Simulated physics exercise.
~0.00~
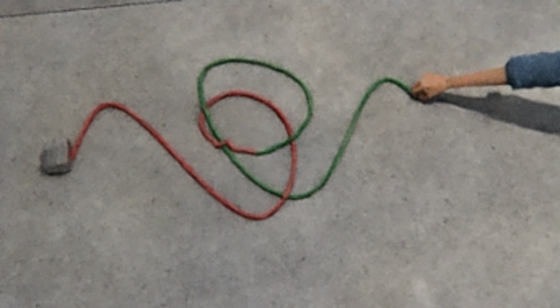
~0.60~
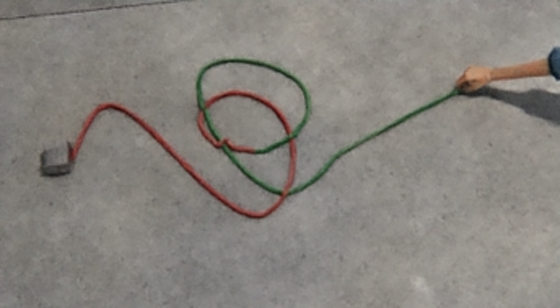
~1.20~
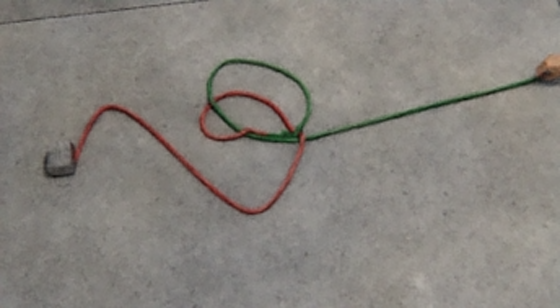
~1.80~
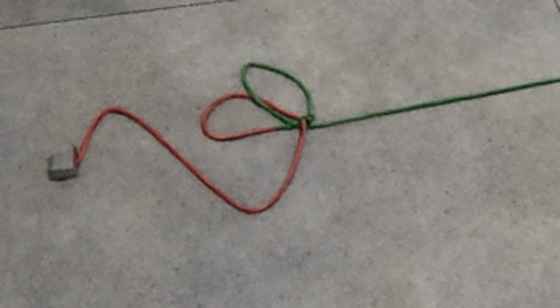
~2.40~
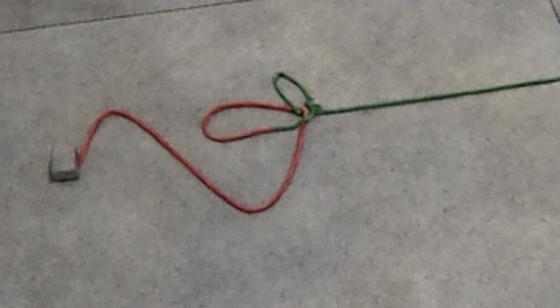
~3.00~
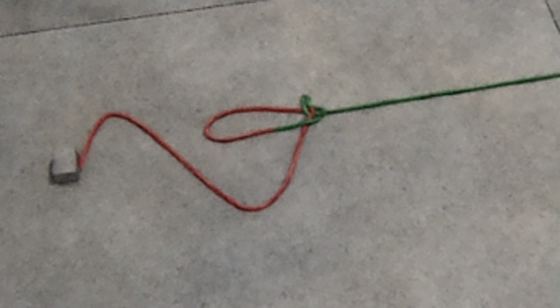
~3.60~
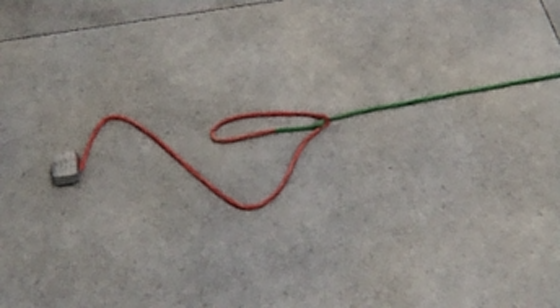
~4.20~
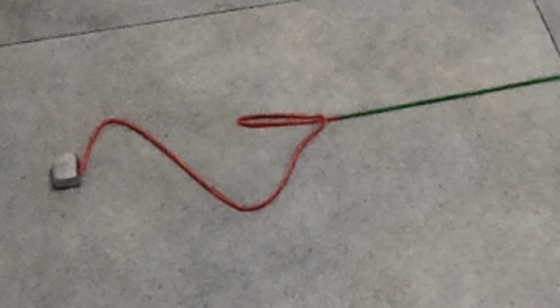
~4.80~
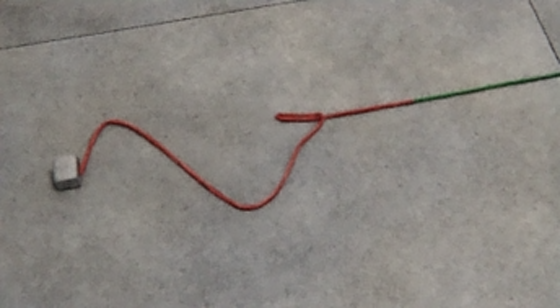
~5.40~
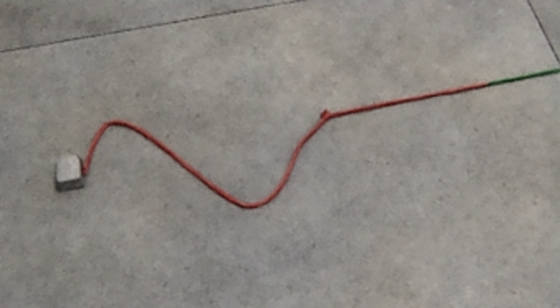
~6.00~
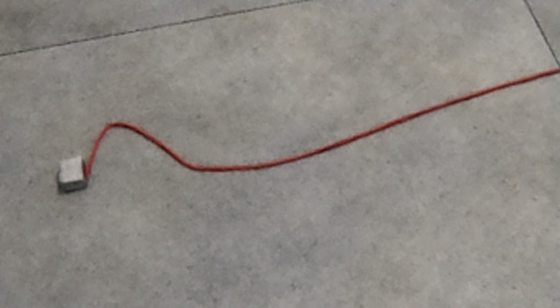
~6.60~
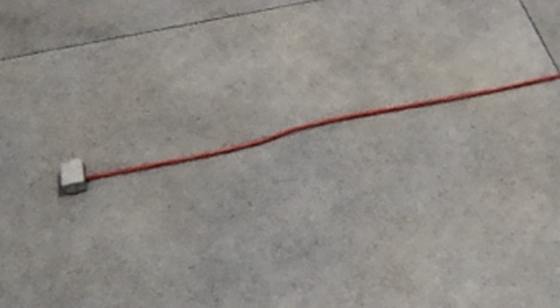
A rope, red on the left and green on the right, lies in loose overlapping loops on a grey concrete floor, seen from above at a slant. Its left end is fixed to a small grey block, while a hand with a blue sleeve holds the green end at the right. The hand pulls to the right and leaves view, drawing the green section straight. The green loop shrinks and vanishes, then the red loop narrows to a small kink that slips free. The remaining bend flattens, and the red rope stretches nearly straight from the block, with no knot.
